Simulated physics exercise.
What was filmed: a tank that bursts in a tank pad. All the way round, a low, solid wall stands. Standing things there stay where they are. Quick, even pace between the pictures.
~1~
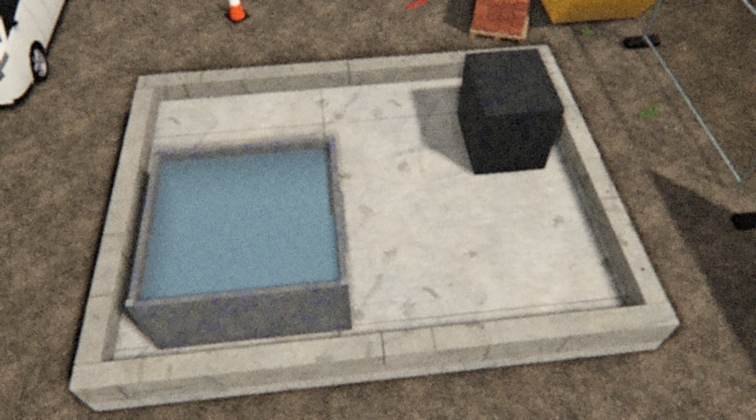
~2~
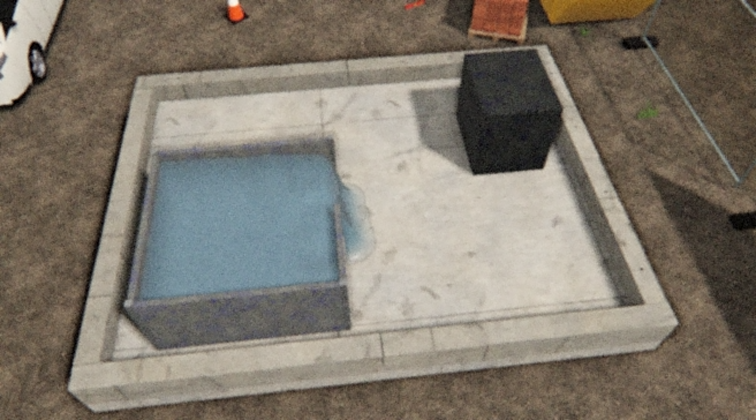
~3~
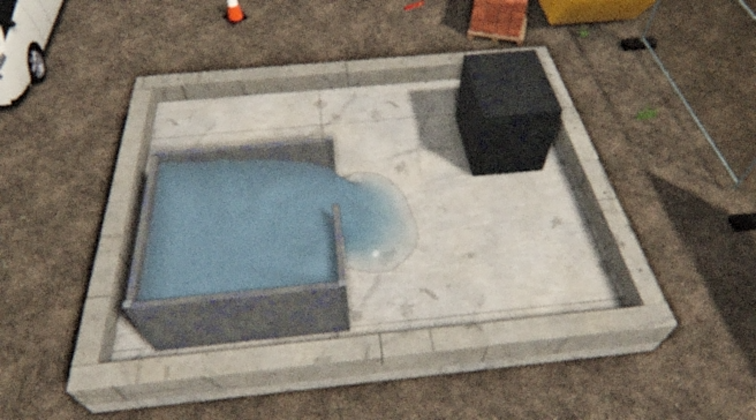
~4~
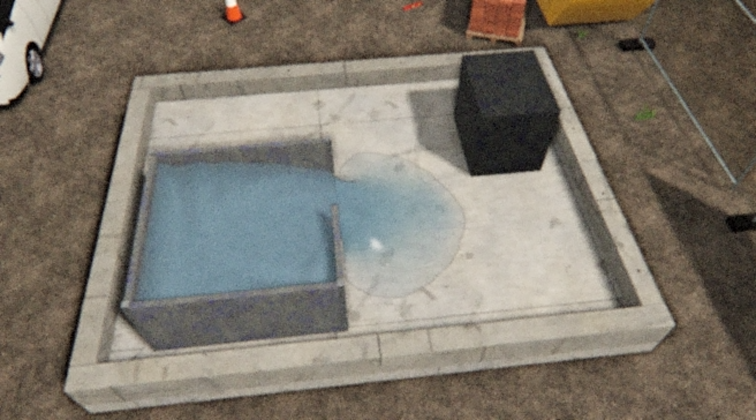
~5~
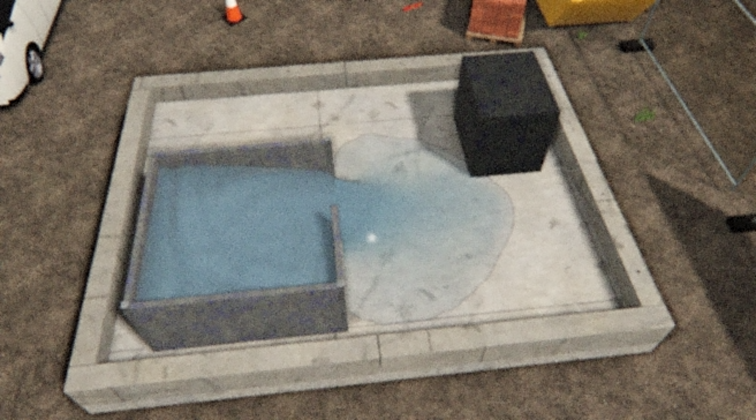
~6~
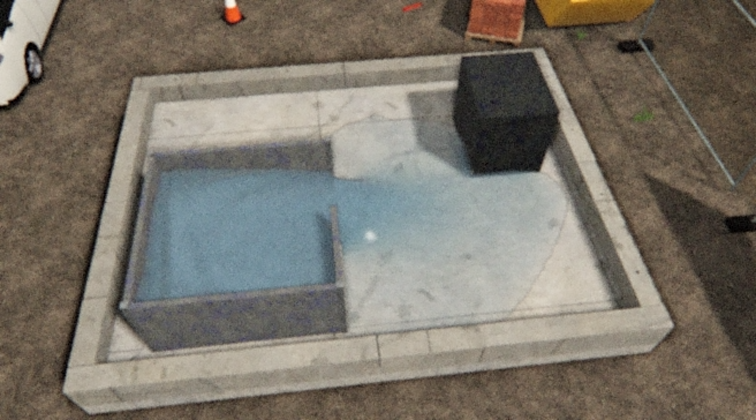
In a walled concrete pad on bare ground, a square tank of blue water opens on its right side, and water pours through the gap, spreading rightward in a widening sheet across the pale floor past a dark block.
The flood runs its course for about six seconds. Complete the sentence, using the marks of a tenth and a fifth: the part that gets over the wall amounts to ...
The part that gets over the wall amounts to under one tenth.
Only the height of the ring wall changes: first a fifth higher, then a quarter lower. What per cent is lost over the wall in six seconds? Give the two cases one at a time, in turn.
In the first case about 0 in a hundred, in the second about 12 in a hundred.
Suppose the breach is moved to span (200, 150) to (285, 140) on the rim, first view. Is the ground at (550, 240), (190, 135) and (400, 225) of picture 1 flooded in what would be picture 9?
Going through them in order gives still bare, waterlogged, still bare.
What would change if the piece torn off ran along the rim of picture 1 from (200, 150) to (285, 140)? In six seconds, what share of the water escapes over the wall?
Estimate: 8 %.
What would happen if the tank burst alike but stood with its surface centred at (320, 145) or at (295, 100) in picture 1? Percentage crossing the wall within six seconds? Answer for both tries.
First try: Around 4 %; second try: Around 16 %.
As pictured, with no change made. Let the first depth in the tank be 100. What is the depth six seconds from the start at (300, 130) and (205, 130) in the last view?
8 and 6 per cent respectively, roughly.
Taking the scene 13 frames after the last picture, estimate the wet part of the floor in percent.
It comes to roughly 60 in a hundred.
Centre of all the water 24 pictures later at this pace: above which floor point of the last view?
Roughly (387, 210).
A moment on, water covers 40 % of the floor; the low wall has let 0 % over.
Next, water covers 45 % of the floor; the low wall has let 0 % over.
Then, water covers 55 % of the floor; the low wall has let 3 % over.
Later, water covers 75 % of the floor; the low wall has let 4 % over.
In the end, water covers 80 % of the floor; the low wall has let 4 % over.
